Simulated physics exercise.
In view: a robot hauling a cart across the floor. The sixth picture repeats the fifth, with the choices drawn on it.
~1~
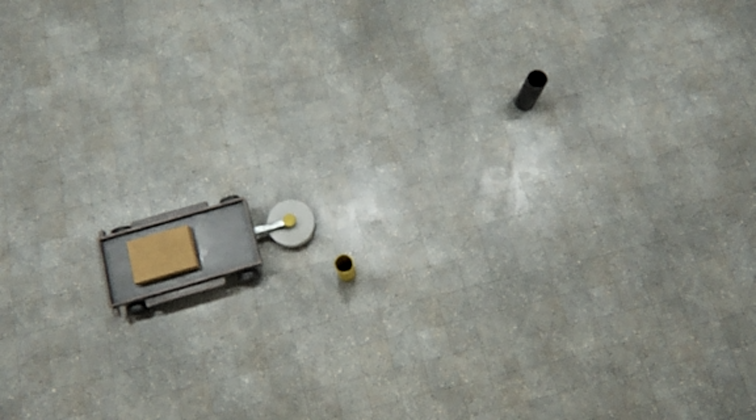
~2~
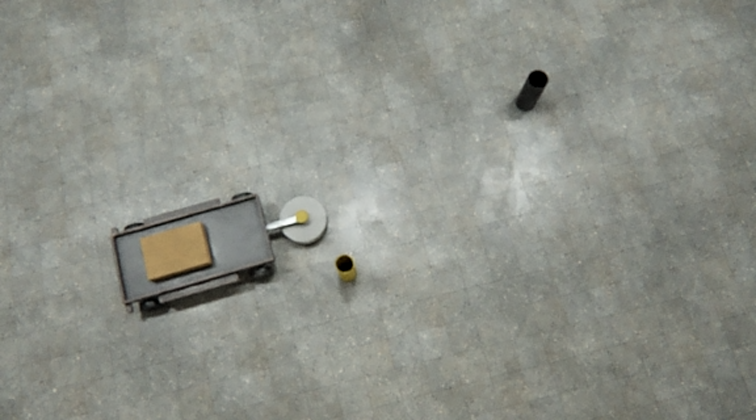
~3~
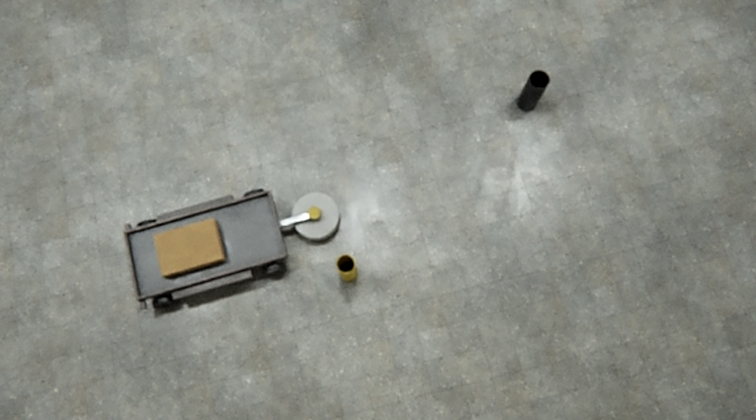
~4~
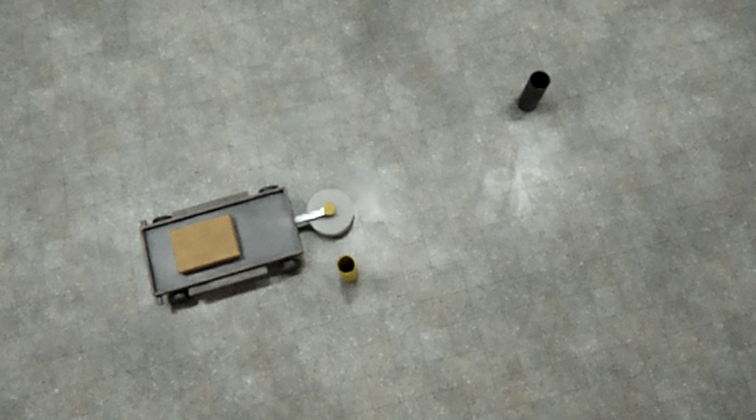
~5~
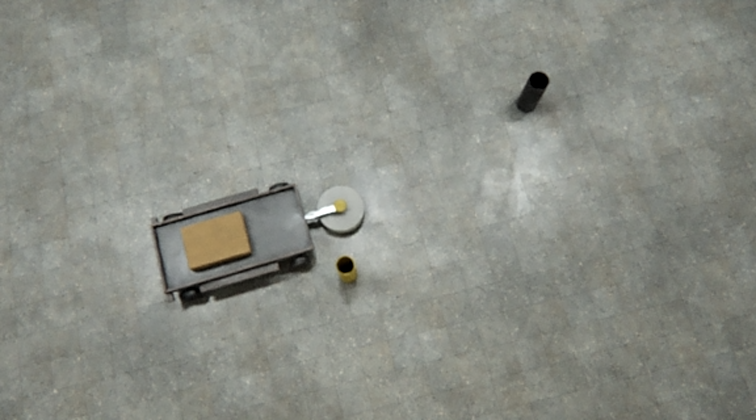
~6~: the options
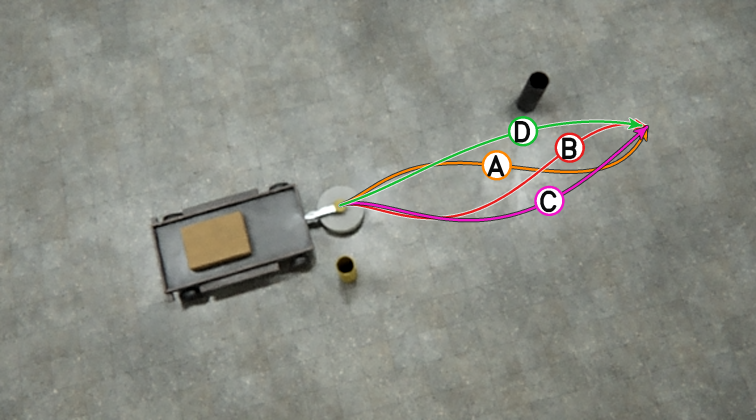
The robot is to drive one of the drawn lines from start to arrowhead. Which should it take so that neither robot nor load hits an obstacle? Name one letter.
A.
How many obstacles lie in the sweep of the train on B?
In all, one.
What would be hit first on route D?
It meets the black post.
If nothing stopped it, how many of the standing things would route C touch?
One.
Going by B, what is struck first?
First the yellow post.
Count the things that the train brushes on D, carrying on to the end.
One.
On the marked copy, A from (340, 205) via (506, 166) to (647, 127); B from (340, 205) via (510, 193) to (647, 127); C from (340, 205) via (517, 214) to (647, 127); D from (340, 205) via (483, 144) to (642, 126).
Following A. Soon after the start, robot (449, 167), cart (347, 196).
Later, robot (566, 176), cart (462, 178).
In the end, robot (642, 132), cart (553, 165); nothing has been touched.
As for the rest, B meets the yellow post; C meets the yellow post; D meets the black post.
